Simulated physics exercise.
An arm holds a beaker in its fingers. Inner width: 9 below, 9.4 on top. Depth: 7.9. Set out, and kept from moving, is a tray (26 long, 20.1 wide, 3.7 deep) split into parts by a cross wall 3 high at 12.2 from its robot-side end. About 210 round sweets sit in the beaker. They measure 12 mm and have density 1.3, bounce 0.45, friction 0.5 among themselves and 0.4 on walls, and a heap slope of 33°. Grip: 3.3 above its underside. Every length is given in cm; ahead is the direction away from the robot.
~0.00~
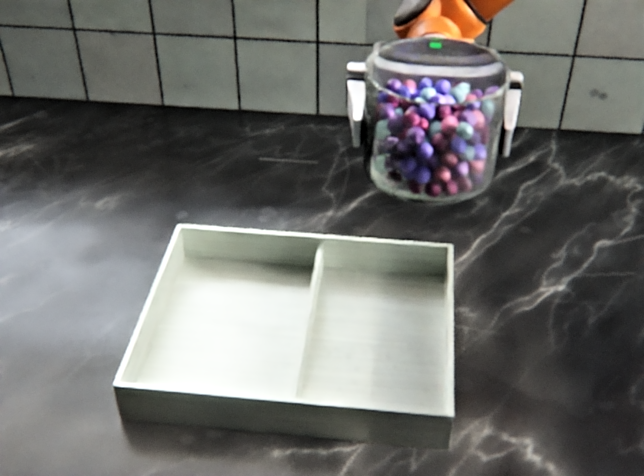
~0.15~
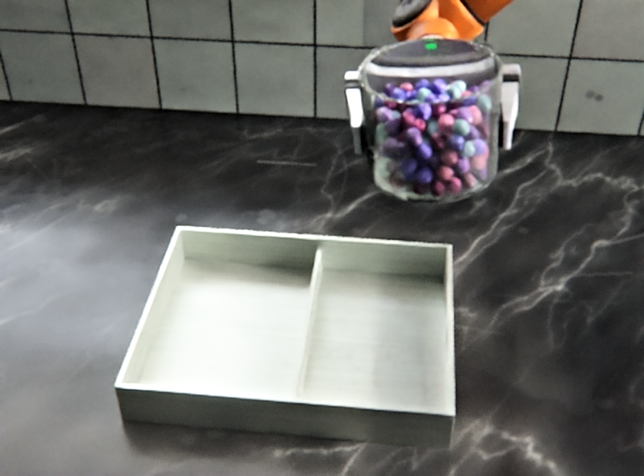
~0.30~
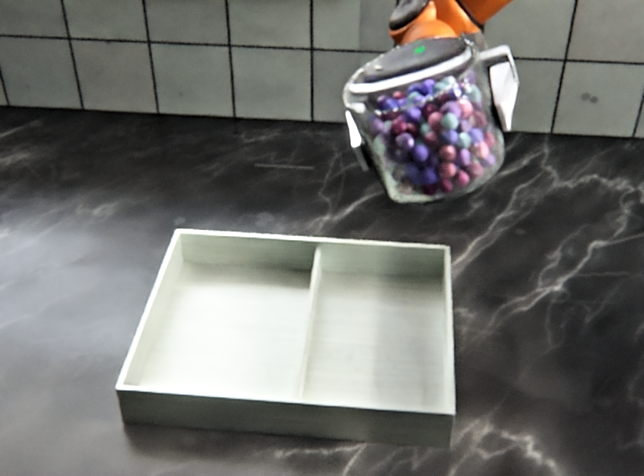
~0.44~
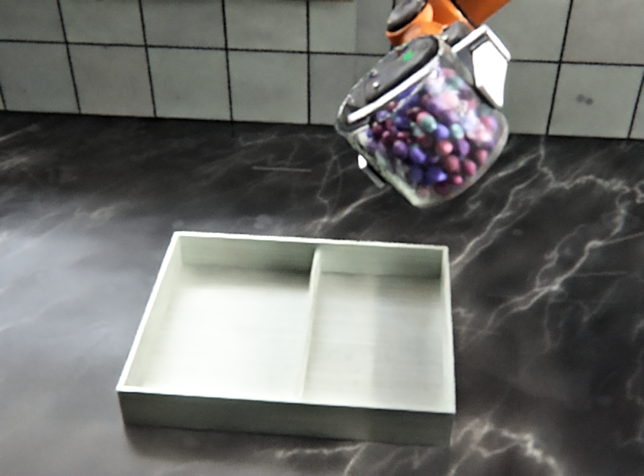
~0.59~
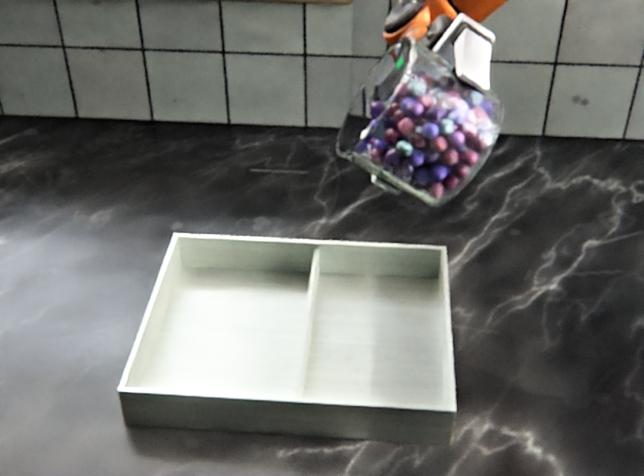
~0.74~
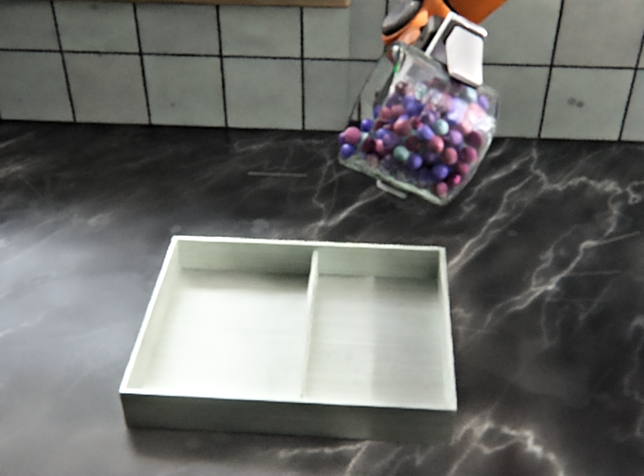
The footage shows a robotic arm holding a clear beaker of purple, pink and teal balls above a dark marbled surface, near a pale divided tray, then steadily tilting it steeply leftward as the balls shift inside.
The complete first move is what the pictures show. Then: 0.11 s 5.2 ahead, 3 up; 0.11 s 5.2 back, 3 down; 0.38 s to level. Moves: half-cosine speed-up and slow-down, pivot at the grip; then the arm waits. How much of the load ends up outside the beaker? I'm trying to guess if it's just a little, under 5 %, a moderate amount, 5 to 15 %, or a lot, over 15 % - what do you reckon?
I reckon a lot.
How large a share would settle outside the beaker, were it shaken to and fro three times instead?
Expected share: About 100 %.
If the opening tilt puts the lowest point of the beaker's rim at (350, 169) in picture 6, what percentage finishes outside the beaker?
About 100 percent.
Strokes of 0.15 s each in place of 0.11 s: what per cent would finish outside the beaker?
Estimate for that case: 45 %.
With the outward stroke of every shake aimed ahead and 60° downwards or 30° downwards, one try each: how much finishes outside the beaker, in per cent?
10 and 20 %.
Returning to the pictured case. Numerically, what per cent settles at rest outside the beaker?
Some 85 in a hundred.
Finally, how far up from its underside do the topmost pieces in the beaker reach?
Top of the fill: Near 4.0 cm.
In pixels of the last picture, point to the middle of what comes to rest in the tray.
Centre estimate: About (211, 335).
After 0.98 s, tilted 64° forward, highest piece 27 above the table; 61 in the beaker, 145 in flight or on a rim.
After 1.22 s, tilted 15° forward, highest piece 25 above the table; 136 in the far-side part, 36 in the beaker, 22 on the table or floor, 9 in the robot-side part, 3 in flight or on a rim.
After 1.54 s, level, highest piece 24 above the table; 133 in the far-side part, 36 in the beaker, 27 on the table or floor, 10 in the robot-side part.
After 2.59 s, level, highest piece 24 above the table; 133 in the far-side part, 36 in the beaker, 27 on the table or floor, 10 in the robot-side part.
At rest, 133 in the far-side part, 36 in the beaker, 27 on the table or floor, 10 in the robot-side part. That is 83 % outside the beaker.
